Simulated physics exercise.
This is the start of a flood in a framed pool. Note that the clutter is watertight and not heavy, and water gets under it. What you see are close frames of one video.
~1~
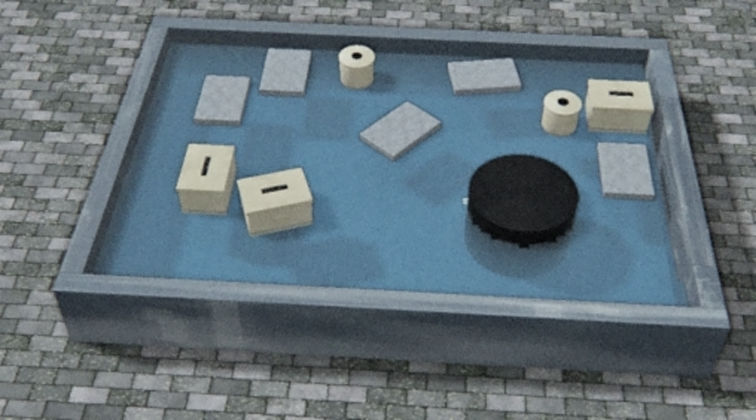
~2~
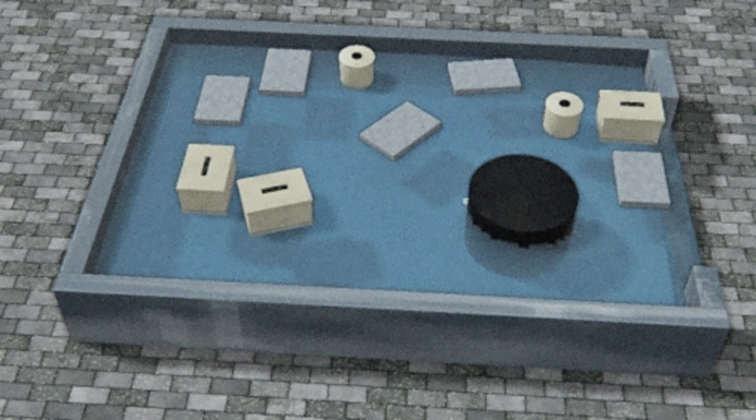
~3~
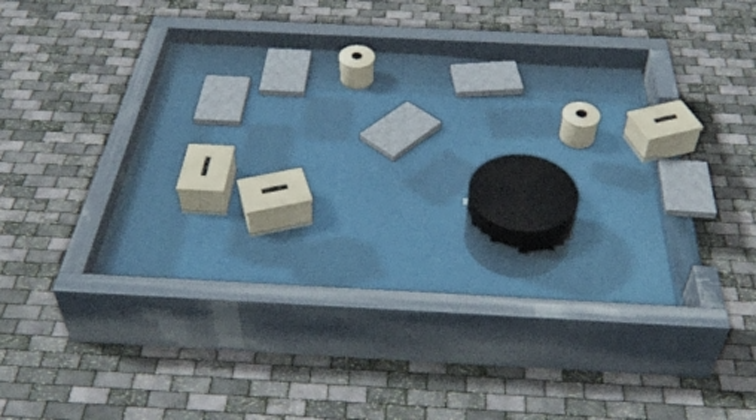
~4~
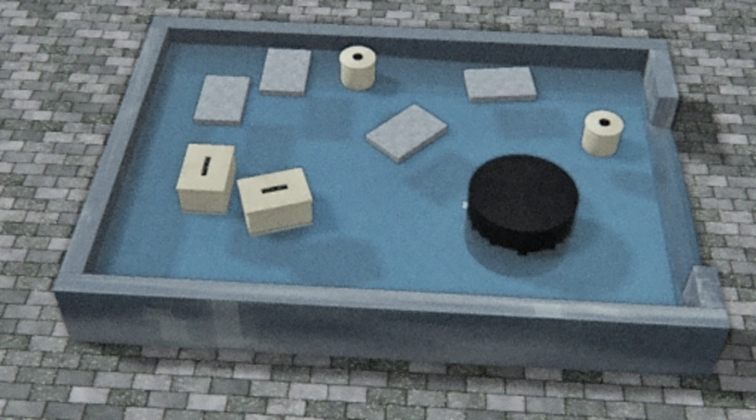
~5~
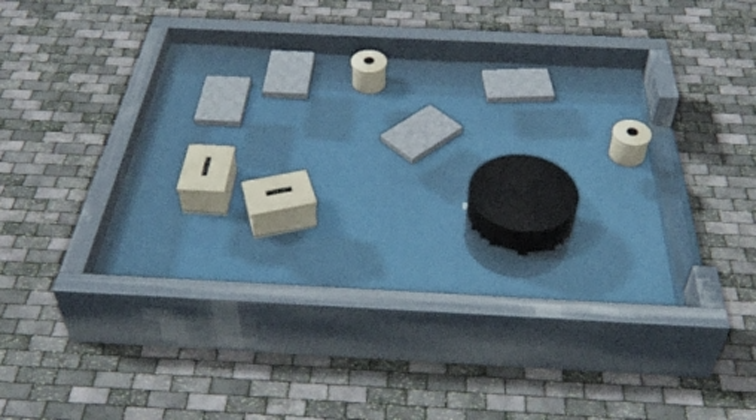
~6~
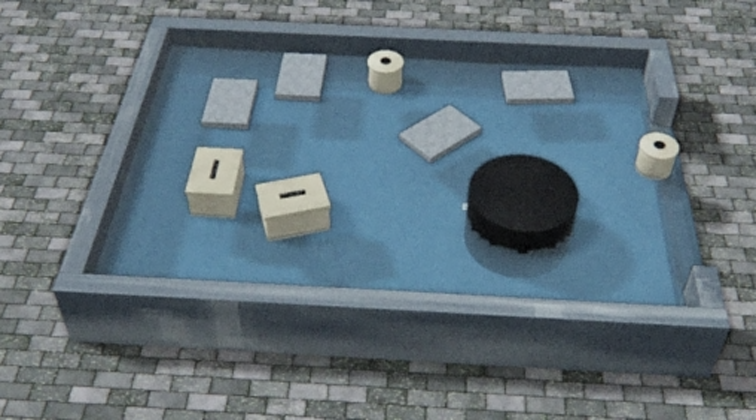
Cream blocks and grey slabs drift right in a blue pool after its right wall opens.
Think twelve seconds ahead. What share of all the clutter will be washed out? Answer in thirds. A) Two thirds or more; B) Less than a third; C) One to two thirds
The answer is C.
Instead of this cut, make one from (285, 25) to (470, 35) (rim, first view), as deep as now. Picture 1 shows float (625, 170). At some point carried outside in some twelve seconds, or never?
For that one: Still in.
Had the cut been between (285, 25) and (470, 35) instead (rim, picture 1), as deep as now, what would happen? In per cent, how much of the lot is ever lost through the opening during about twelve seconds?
I'd put it at 60 %.
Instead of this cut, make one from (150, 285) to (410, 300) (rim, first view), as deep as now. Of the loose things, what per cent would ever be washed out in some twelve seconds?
Result: Close to 30 %.
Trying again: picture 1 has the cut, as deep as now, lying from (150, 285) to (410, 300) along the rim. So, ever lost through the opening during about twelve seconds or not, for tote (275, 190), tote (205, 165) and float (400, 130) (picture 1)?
In the order given, it's escaped, escaped, escaped.
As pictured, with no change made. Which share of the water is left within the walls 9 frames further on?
68 %.
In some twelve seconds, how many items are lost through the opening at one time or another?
Count: 5.
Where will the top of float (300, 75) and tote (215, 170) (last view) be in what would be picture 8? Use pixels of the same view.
The tops should be near (331, 78) and near (241, 176).
A moment on, 3 of 10 are out; 7 afloat.
Next, 4 of 10 are out; 6 afloat.
Later, 5 of 10 are out; 5 afloat.
In the end, 5 of 10 are out; 5 afloat.
